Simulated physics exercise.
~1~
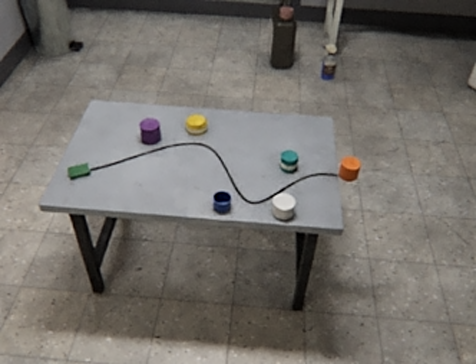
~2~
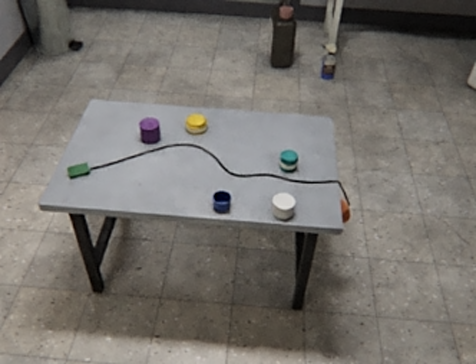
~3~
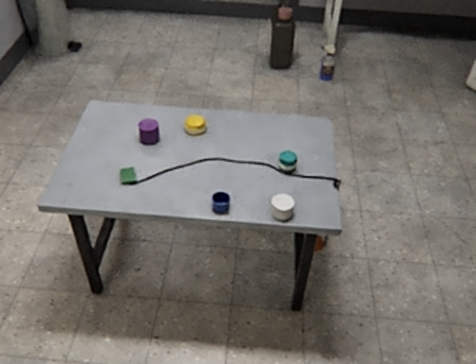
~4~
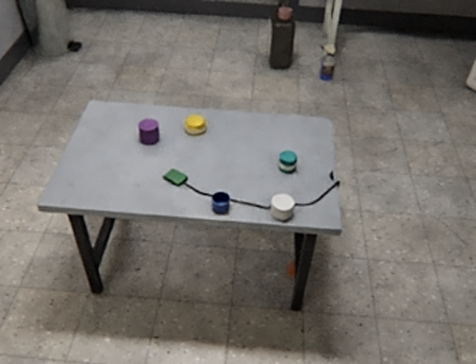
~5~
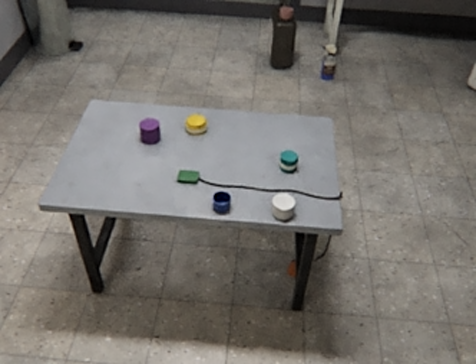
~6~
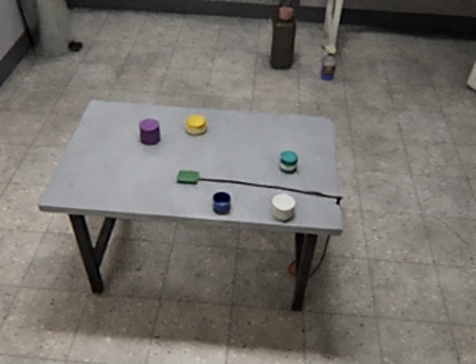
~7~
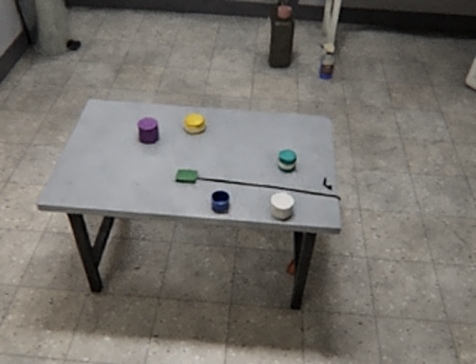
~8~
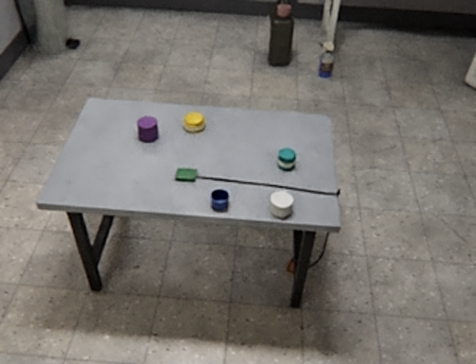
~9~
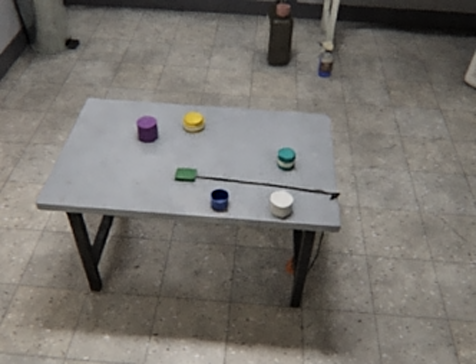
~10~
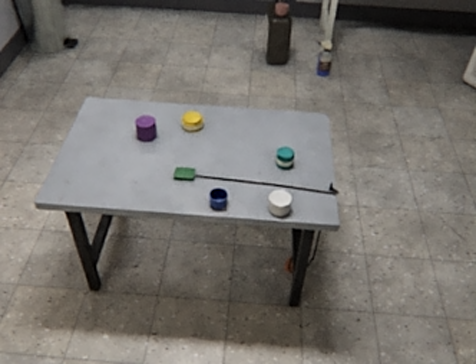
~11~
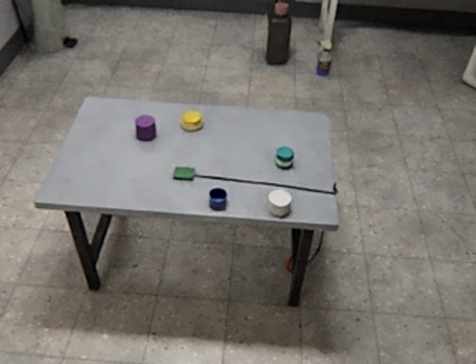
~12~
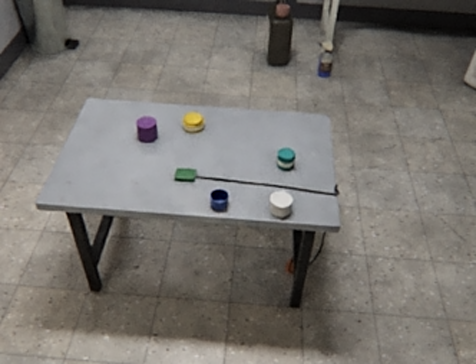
Orange speaker dropping off the right edge of a grey table, its cable dragging a green phone partway across the top.
